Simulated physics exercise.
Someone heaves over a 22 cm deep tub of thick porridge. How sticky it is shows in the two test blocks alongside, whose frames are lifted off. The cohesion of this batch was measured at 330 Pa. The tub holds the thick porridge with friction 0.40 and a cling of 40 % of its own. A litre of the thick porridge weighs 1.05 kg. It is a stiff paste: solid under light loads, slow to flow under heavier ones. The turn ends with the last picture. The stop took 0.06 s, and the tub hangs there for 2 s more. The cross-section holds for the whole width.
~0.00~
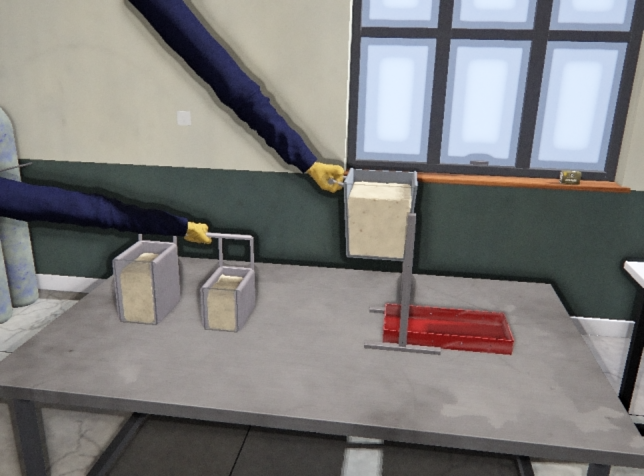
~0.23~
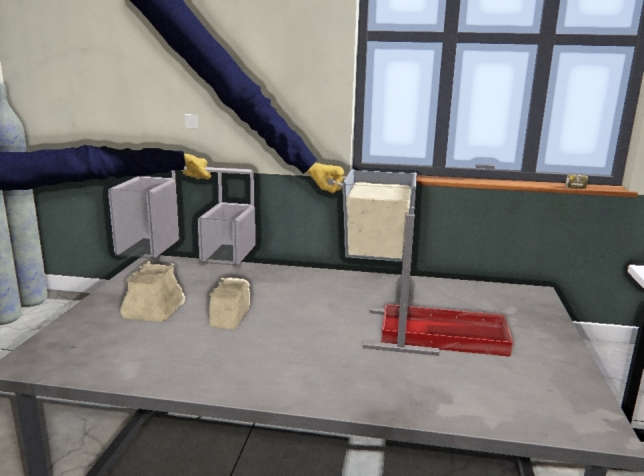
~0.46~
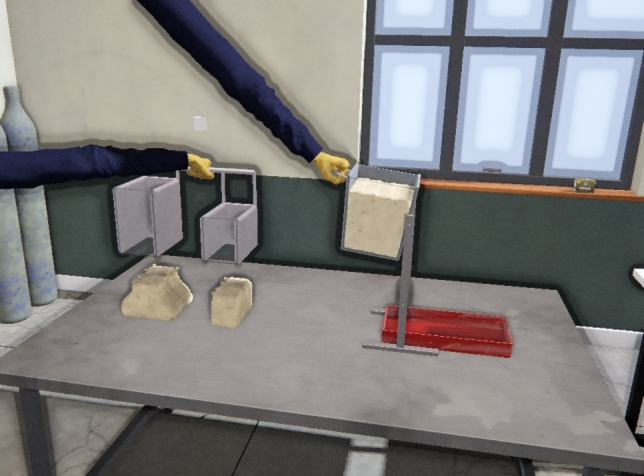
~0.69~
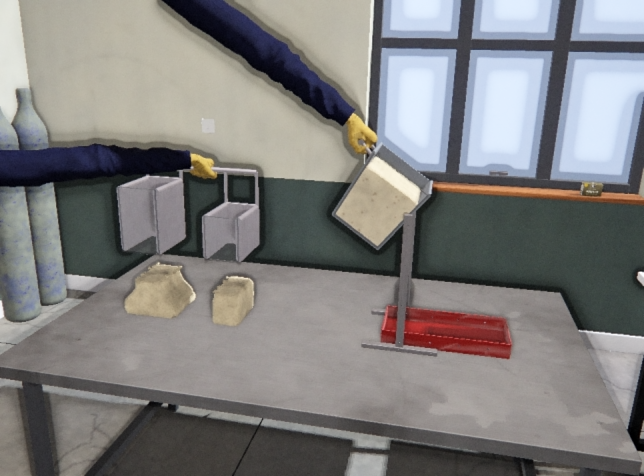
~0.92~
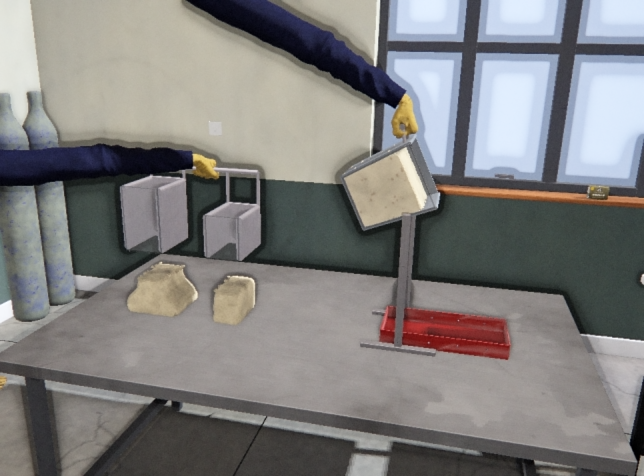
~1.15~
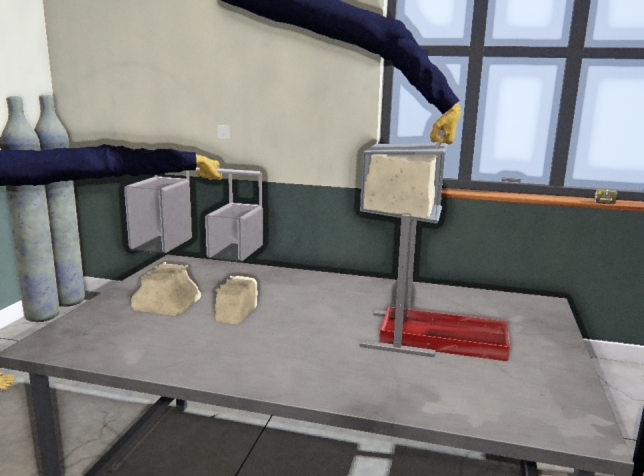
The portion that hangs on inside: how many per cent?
Close to 57 per cent.
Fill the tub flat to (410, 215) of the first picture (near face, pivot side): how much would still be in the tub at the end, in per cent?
Then about 80 %.
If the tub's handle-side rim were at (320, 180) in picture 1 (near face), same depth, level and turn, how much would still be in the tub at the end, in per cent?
In that case some 35 per cent.
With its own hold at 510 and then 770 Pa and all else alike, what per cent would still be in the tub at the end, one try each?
In that order: 100 %, 100 %.
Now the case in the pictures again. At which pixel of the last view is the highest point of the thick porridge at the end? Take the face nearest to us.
Near (412, 185).
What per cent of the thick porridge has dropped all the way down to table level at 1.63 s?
Near 0 %.
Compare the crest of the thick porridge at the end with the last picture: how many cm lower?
About 8 cm.
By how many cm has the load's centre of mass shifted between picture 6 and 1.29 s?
Some 3 cm.
After 1.29 s, the tub is at 90 degrees and holds 95 %.
After 1.46 s, the tub is at 90 degrees and holds 72 %.
After 1.63 s, the tub is at 90 degrees and holds 59 %.
After 1.80 s, the tub is at 90 degrees and holds 57 %.
After 3.15 s, the tub is at 90 degrees and holds 57 %.
